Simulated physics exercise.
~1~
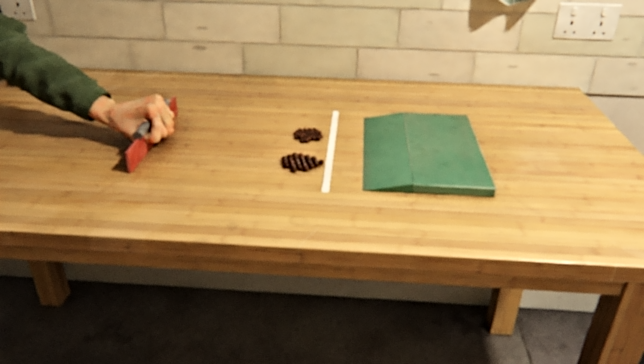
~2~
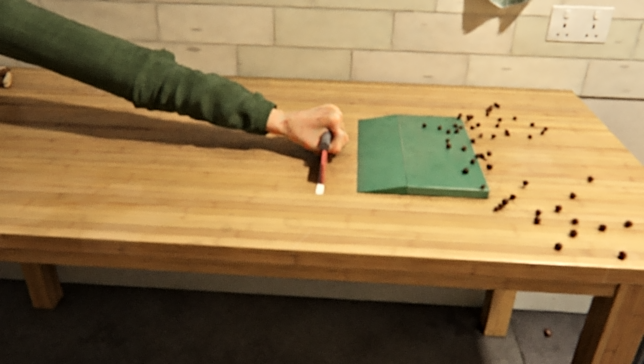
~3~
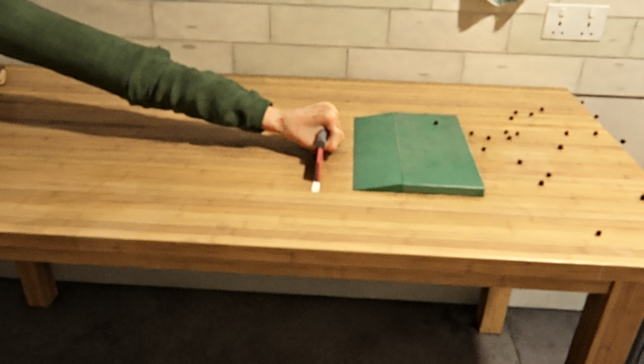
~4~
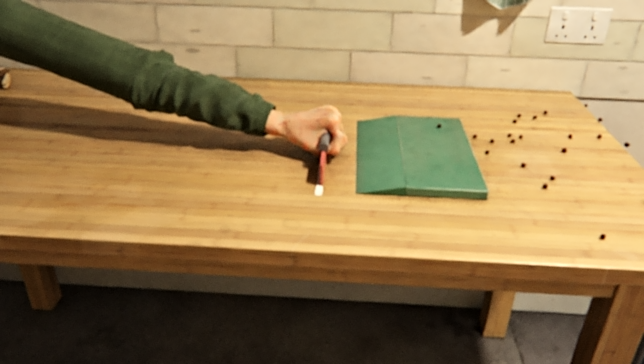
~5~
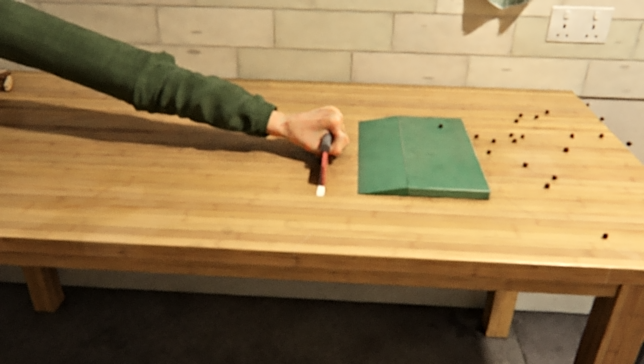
Hand sweeping a red scraper right across a wooden table, sending two dark clusters over a green wedge to scatter beyond it.
